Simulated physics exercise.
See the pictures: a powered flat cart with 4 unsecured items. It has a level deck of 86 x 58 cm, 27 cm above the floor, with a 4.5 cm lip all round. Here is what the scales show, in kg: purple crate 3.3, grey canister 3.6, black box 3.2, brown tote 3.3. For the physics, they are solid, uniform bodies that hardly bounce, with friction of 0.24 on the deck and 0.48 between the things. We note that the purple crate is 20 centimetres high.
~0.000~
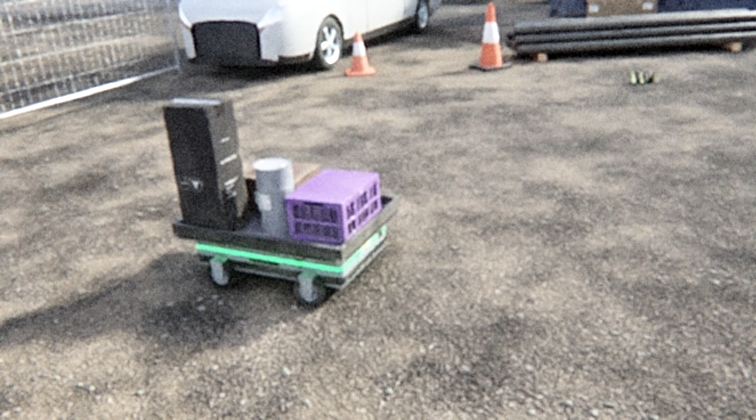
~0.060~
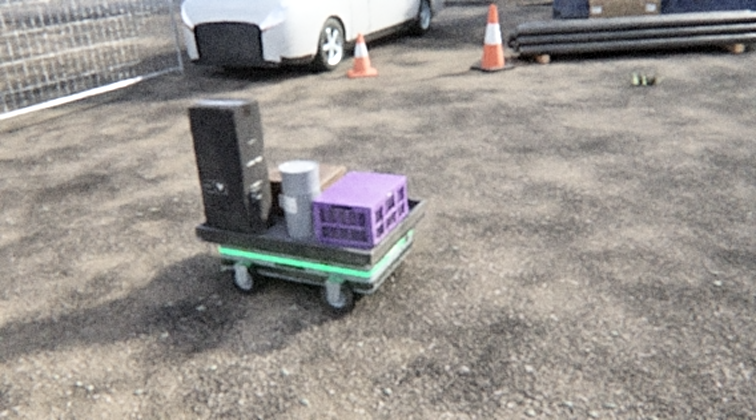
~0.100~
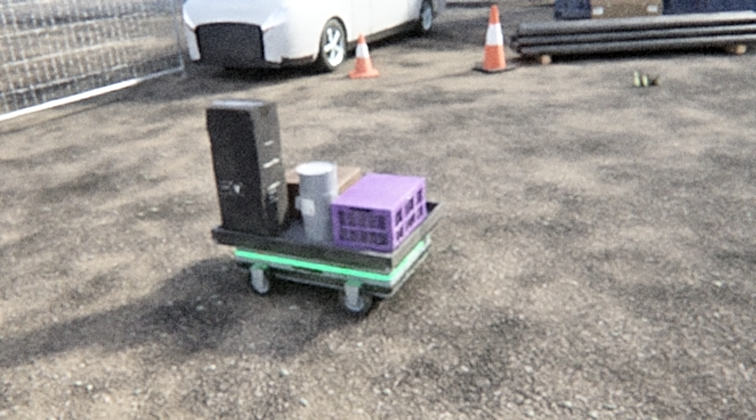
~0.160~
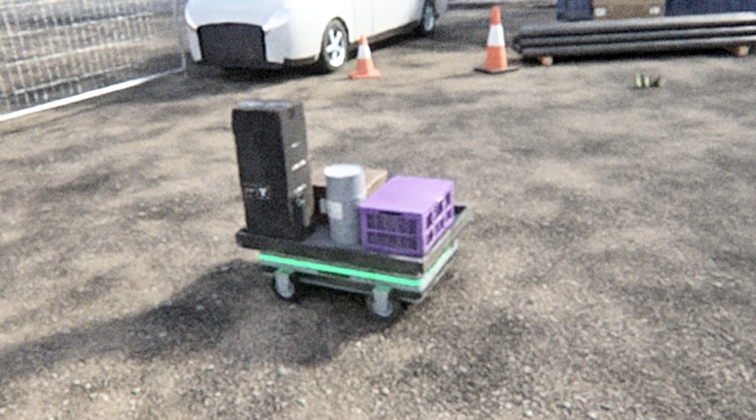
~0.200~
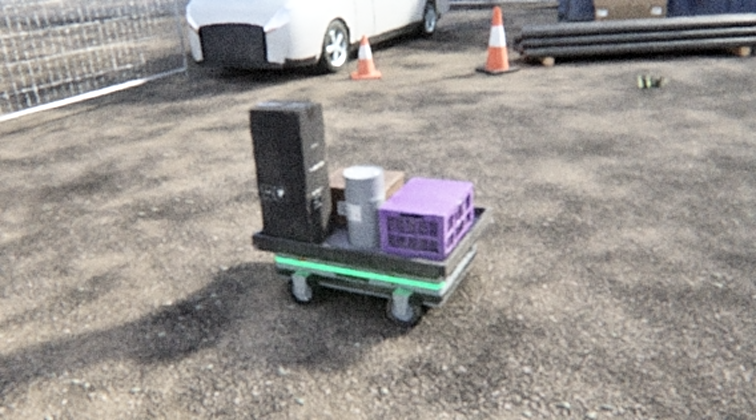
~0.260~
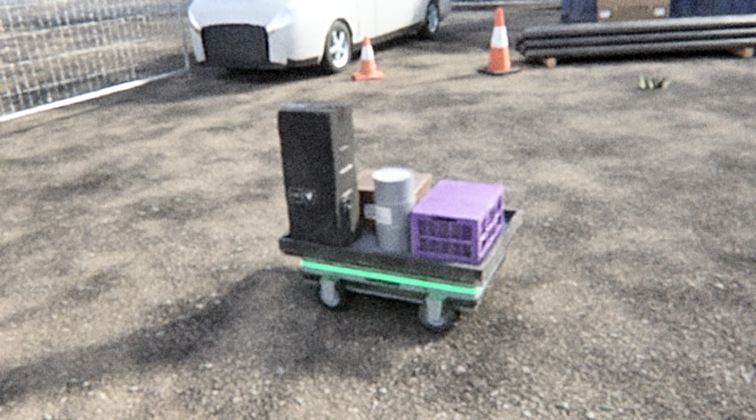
The video shows a low wheeled cart carrying a tall black box, a grey canister, a purple crate and a brown tote as it rolls steadily rightward across gravelly ground, with a white vehicle and orange cones behind.
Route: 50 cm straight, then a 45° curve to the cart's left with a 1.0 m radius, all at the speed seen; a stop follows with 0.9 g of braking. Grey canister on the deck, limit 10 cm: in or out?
Moves.
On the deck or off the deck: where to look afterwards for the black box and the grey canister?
Black box: Out of bounds; grey canister: Out of bounds.
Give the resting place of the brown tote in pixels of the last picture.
My guess is roughly (662, 179).
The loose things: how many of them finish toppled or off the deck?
The number is 2.
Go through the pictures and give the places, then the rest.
In the first picture, 0 cm covered; grey canister (277, 196); purple crate (335, 205).
In the second picture, 14 cm covered; purple crate (362, 208).
In the third picture, 23 cm covered; black box (249, 170).
In the fourth picture, 37 cm covered; purple crate (409, 214); black box (275, 172).
In the fifth picture, 46 cm covered; purple crate (428, 216).
In the sixth picture, 60 cm covered; grey canister (395, 209); black box (320, 176).
After 0.46 s, 106 cm covered, turned 24°; grey canister 4° off upright near (513, 215); purple crate moved 10 cm; black box 4° off upright.
After 0.76 s, 173 cm covered, turned 45°; black box now off the deck; grey canister 40° off upright near (687, 187); brown tote moved 10 cm.
After 1.16 s, 188 cm covered, turned 45°, stopped; grey canister now off the deck; brown tote moved 15 cm; purple crate moved 4 cm.
In the end (1.7 s), off the deck, grey canister and black box; not toppled but over 10 cm from the start, brown tote; the last one under 10 cm from the start.
